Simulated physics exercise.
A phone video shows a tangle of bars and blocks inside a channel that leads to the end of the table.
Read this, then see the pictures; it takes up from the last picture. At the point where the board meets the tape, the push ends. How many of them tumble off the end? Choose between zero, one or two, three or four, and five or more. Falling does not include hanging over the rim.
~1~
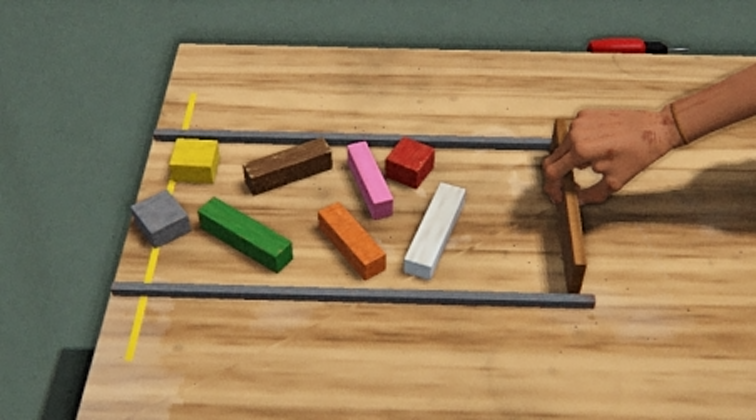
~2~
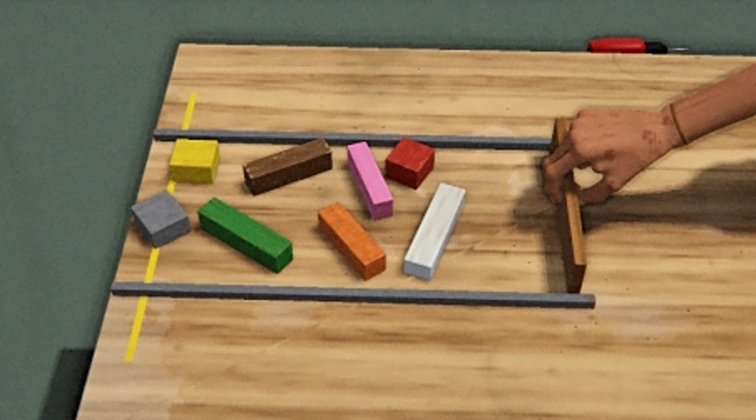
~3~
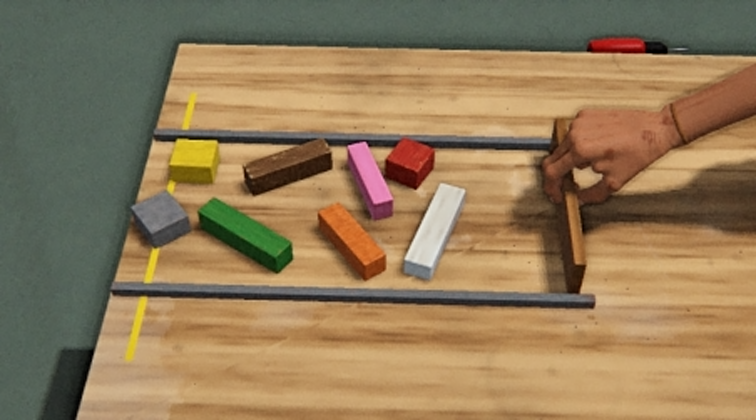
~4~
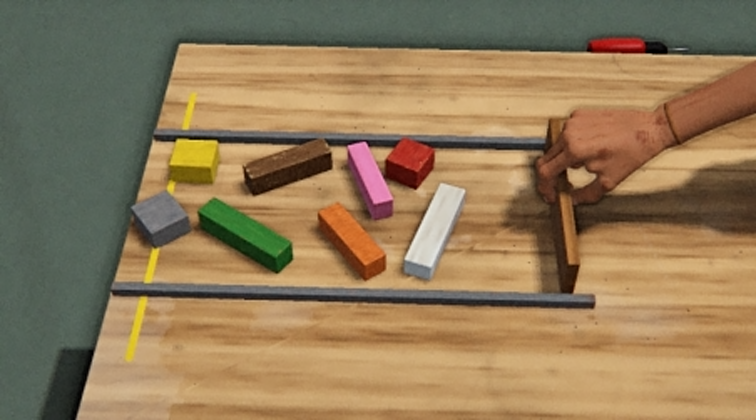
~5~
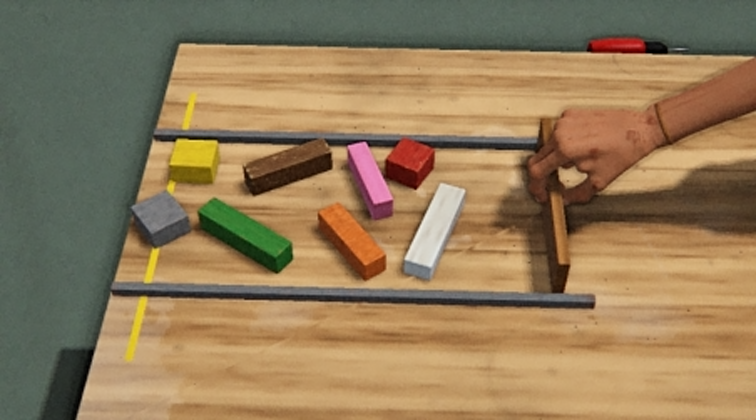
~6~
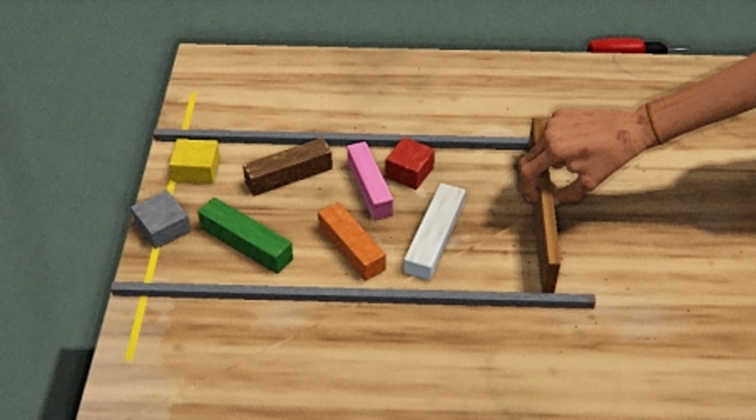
The count is five or more.
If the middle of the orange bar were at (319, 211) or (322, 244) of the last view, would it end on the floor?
Trial 1: Off; trial 2: Off.
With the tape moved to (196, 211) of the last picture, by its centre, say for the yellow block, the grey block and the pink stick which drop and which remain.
The yellow block goes over, the grey block comes down, the pink stick stays on.
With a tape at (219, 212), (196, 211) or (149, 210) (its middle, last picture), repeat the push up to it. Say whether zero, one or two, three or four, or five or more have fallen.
Place one: 1 or 2; place two: Three or four; place three: 5 or more.
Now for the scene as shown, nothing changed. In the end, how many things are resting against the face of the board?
Counting them up gives 2.
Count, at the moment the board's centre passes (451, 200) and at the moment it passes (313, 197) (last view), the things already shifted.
Counts: 1, 6.
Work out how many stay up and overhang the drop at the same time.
So the number is 1.
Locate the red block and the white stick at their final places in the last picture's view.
They end up close to (156, 161) and (146, 224).
A little later, none off yet; grey block at rest near (161, 219); yellow block at rest near (195, 162); green bar at rest near (245, 235).
When it is over, the number that fall off is five or more; down, pink stick, orange bar, brown bar, green bar, yellow block and grey block.
